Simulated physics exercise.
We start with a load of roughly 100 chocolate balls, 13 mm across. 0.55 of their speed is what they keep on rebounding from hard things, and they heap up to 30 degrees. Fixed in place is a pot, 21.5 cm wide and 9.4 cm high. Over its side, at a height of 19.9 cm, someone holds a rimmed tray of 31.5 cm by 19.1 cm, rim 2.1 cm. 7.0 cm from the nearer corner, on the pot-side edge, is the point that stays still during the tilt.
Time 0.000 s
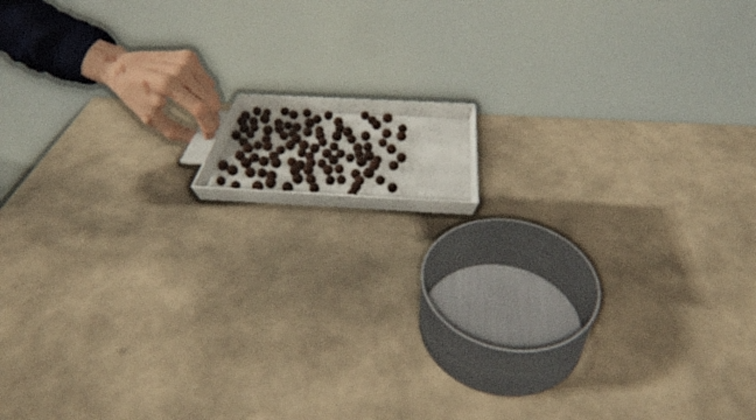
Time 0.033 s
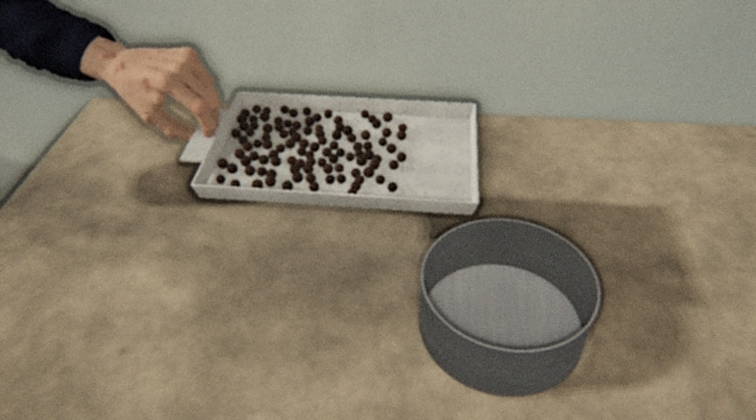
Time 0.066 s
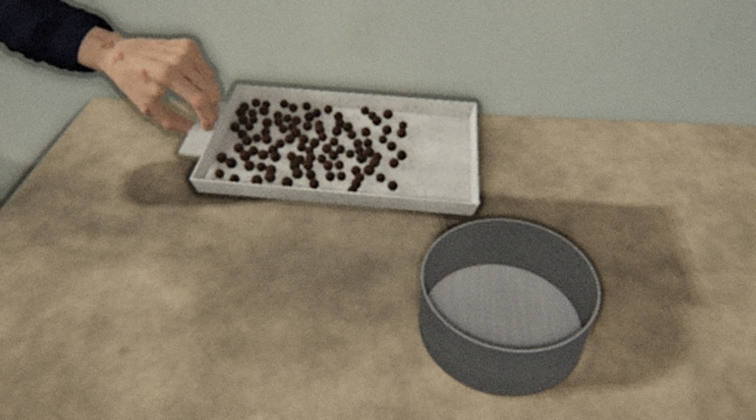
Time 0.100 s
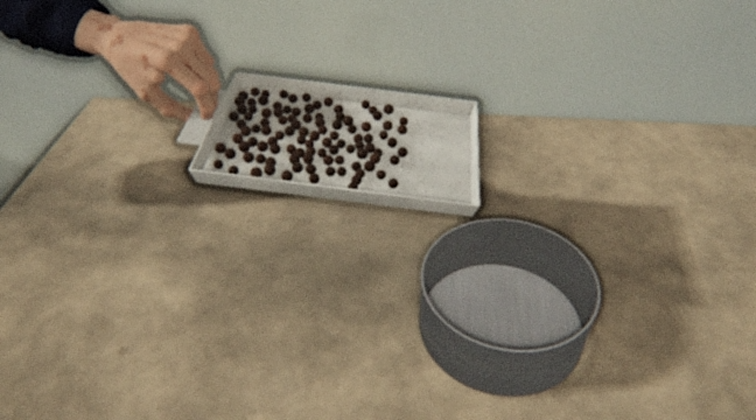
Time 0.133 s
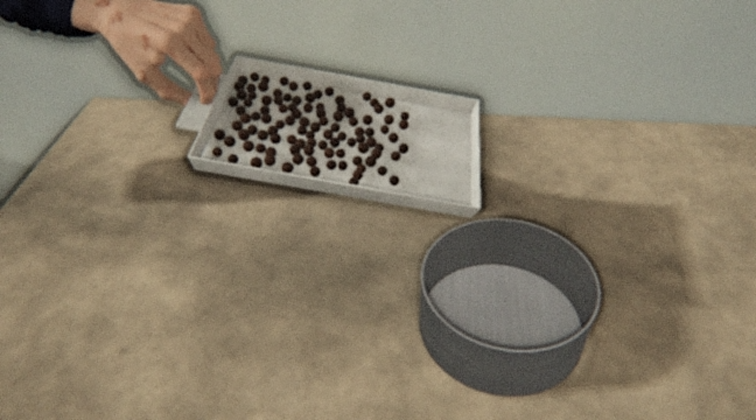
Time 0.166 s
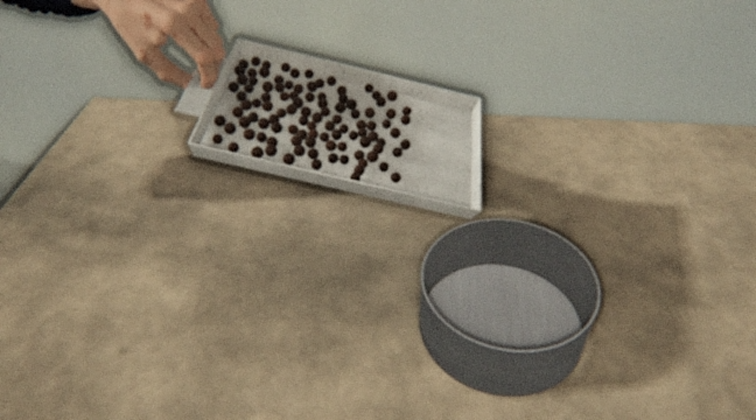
A hand lifts the left end of a white tray of dark balls, tilting it rightward.
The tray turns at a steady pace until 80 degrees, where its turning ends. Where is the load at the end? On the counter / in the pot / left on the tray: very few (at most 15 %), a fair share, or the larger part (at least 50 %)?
Counter: Very few; pot: The larger part; tray: Very few.
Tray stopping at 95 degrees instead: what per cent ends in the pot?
Around 100 in a hundred.
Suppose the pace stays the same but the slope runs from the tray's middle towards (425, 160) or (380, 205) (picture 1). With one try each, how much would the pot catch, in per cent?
Roughly 45 per cent on the first try and 80 per cent on the second.
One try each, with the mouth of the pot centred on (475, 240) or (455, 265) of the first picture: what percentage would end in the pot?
About 60 percent the first time and about 55 percent the second.
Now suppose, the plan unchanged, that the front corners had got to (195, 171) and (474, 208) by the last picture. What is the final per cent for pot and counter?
Pot 85 % / counter 5 %.
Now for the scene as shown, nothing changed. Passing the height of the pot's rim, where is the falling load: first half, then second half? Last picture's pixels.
Early half: About (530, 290); late half: (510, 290).
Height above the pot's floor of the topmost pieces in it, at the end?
Close to 2.5 cm up.
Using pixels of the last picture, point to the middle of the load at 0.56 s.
Around (461, 184).
After 0.40 s, tilt 48 degrees; the tray holds 100 %, the pot 0 %.
After 0.56 s, tilt 70 degrees; the tray holds 95 %, the pot 0 %.
After 0.84 s, tilt 80 degrees; the tray holds 15 %, the pot 80 %.
By 1.7 s all is still; counter 0 %, pot 90 %, tray 5 %.
